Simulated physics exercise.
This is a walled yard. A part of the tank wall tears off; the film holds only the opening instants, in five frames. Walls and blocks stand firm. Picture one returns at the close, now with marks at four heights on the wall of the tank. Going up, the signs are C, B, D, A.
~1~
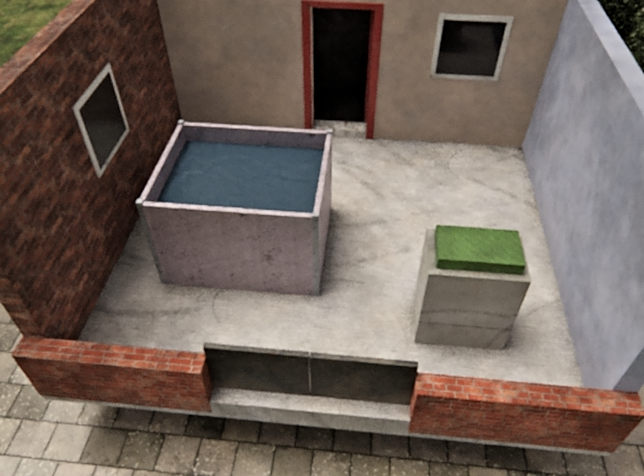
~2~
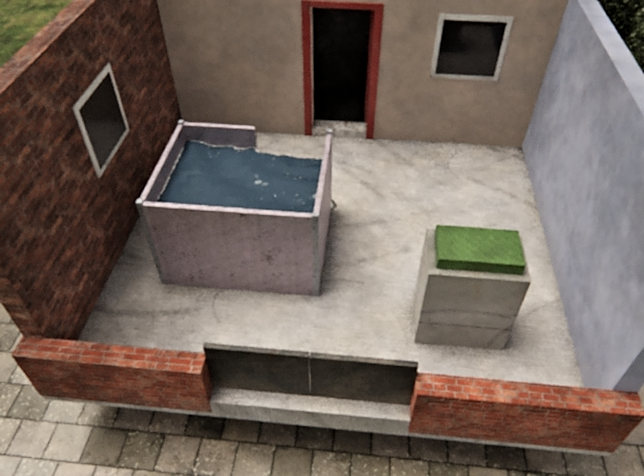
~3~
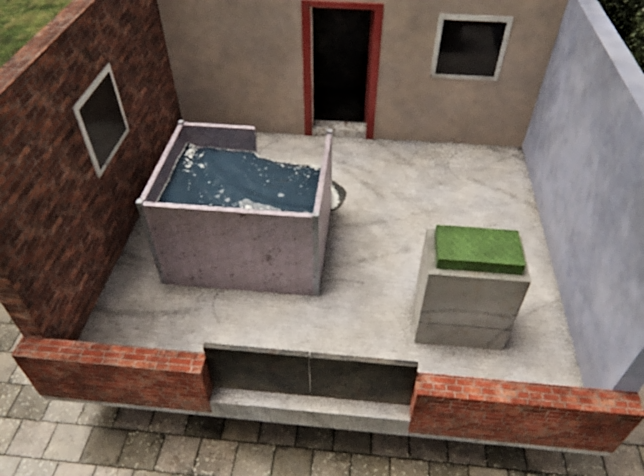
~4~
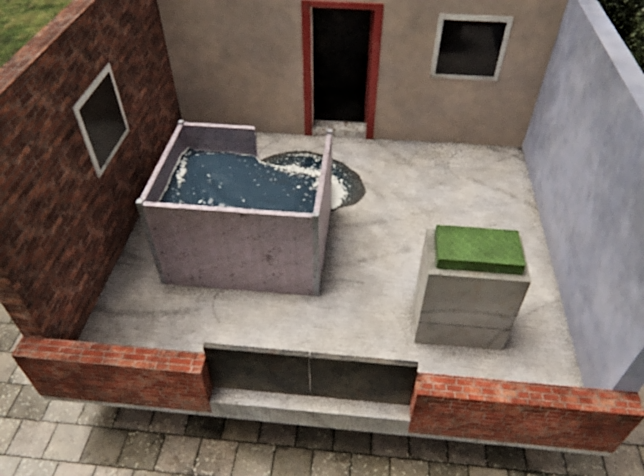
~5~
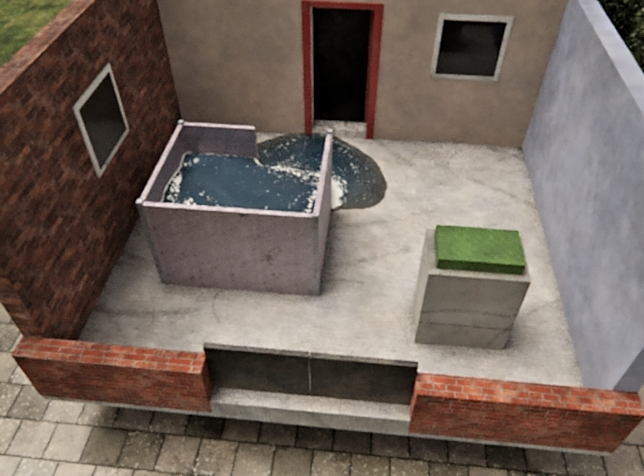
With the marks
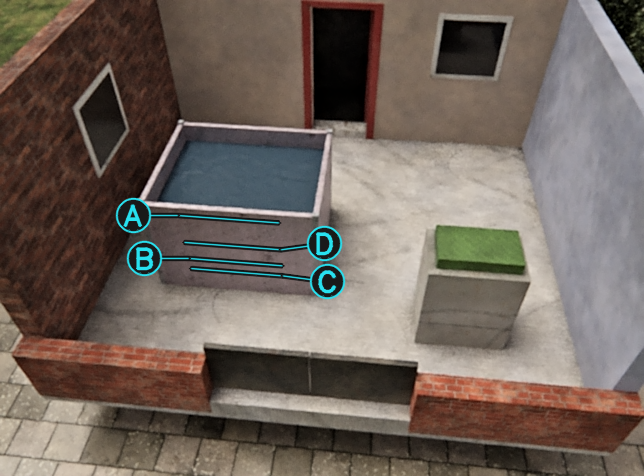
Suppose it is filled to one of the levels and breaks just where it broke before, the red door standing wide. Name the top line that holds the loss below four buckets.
Take C.
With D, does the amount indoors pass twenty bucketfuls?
Yes, it does.
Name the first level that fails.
The answer is B.
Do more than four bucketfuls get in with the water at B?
Yes, that goes wrong.
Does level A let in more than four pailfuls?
Yes, that goes wrong.
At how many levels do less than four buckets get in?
One.
In cyan, A at (227, 219); B at (235, 262); C at (236, 272); D at (232, 246); from the bottom up C, B, D, A.
With A, dozens of bucketfuls pour in.
With B, about 9 bucketfuls get in.
With C, a bucket or two gets in.
With D, dozens of bucketfuls pour in.
